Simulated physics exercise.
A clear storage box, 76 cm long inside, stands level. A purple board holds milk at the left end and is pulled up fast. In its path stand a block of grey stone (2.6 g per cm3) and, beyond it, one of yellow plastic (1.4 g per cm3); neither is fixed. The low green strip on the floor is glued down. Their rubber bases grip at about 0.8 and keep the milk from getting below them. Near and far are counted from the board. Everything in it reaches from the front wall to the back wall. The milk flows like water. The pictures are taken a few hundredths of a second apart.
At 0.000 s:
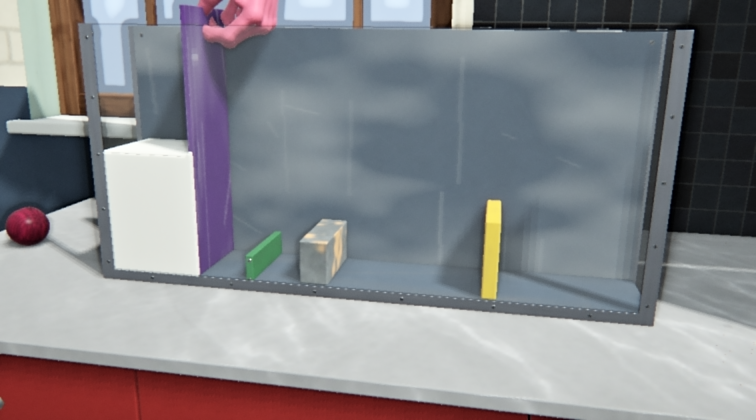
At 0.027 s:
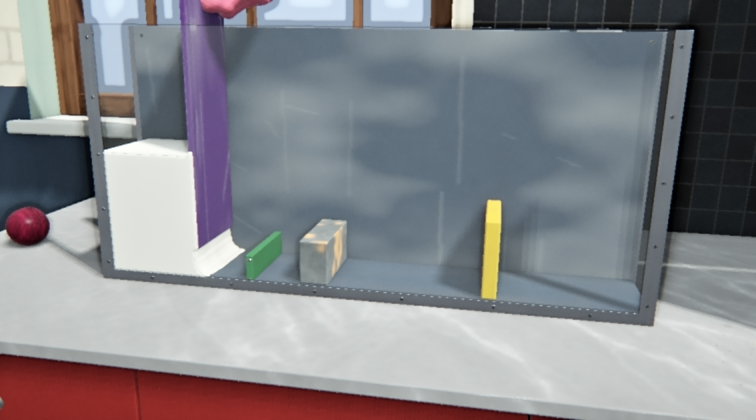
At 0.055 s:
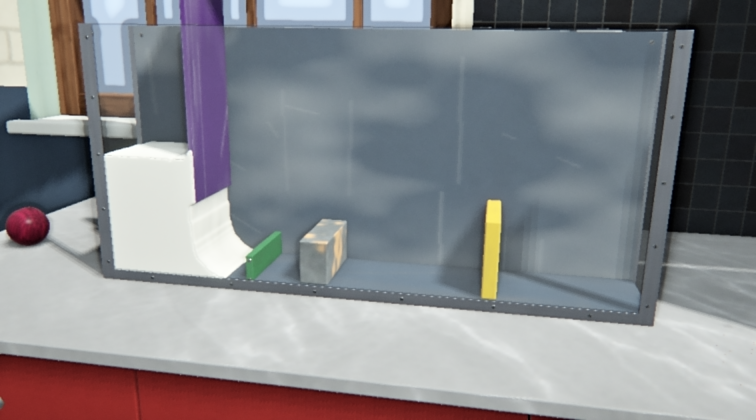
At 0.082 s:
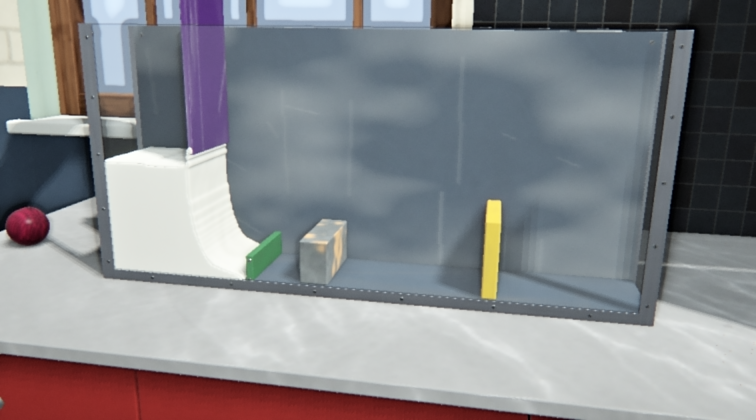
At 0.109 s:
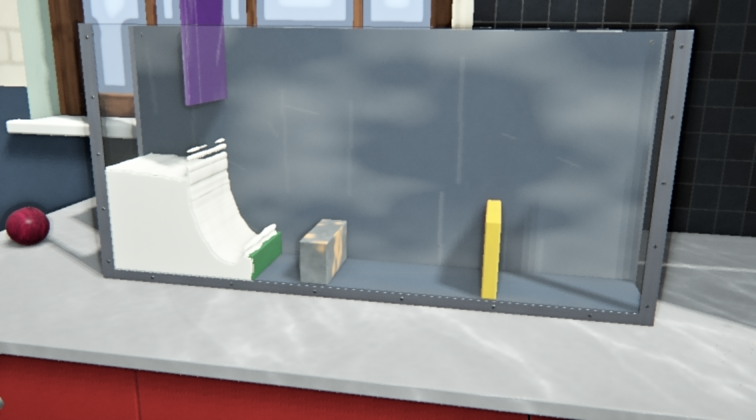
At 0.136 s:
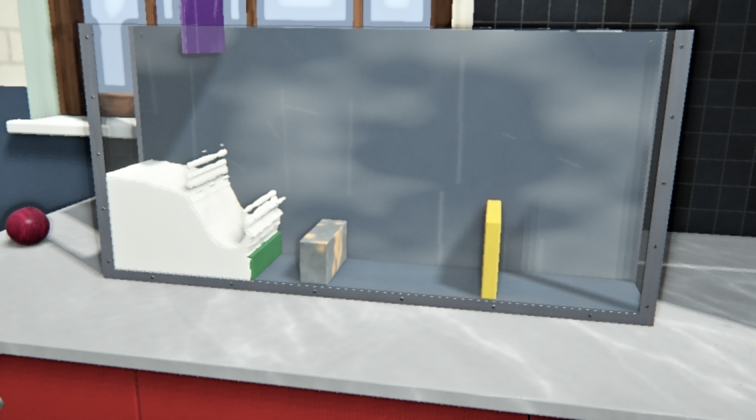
To begin with, a pink hand grips a purple board holding back white liquid at the left end of a clear box. The board is pulled upward, and the liquid pours out underneath, reaches a low green piece and surges up over it, short of the grey and yellow blocks.
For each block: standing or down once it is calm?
The first block stays up, the second goes over.
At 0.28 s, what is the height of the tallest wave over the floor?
About 22.5 cm.
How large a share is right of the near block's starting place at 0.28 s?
Near 14 in a hundred.
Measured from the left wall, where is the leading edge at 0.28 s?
About 42 cm.
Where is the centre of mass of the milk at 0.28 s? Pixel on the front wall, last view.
Around (212, 240).
By 0.28 s the front has run 43 cm from the left wall, the near block is upright and the far block is upright.
By 0.45 s the near block is upright and the far block leans 12°.
By 0.74 s the near block is upright and the far block lies flat.
At rest the near block is upright and the far block lies flat; 10 per cent of the milk is past where the far block first stood.
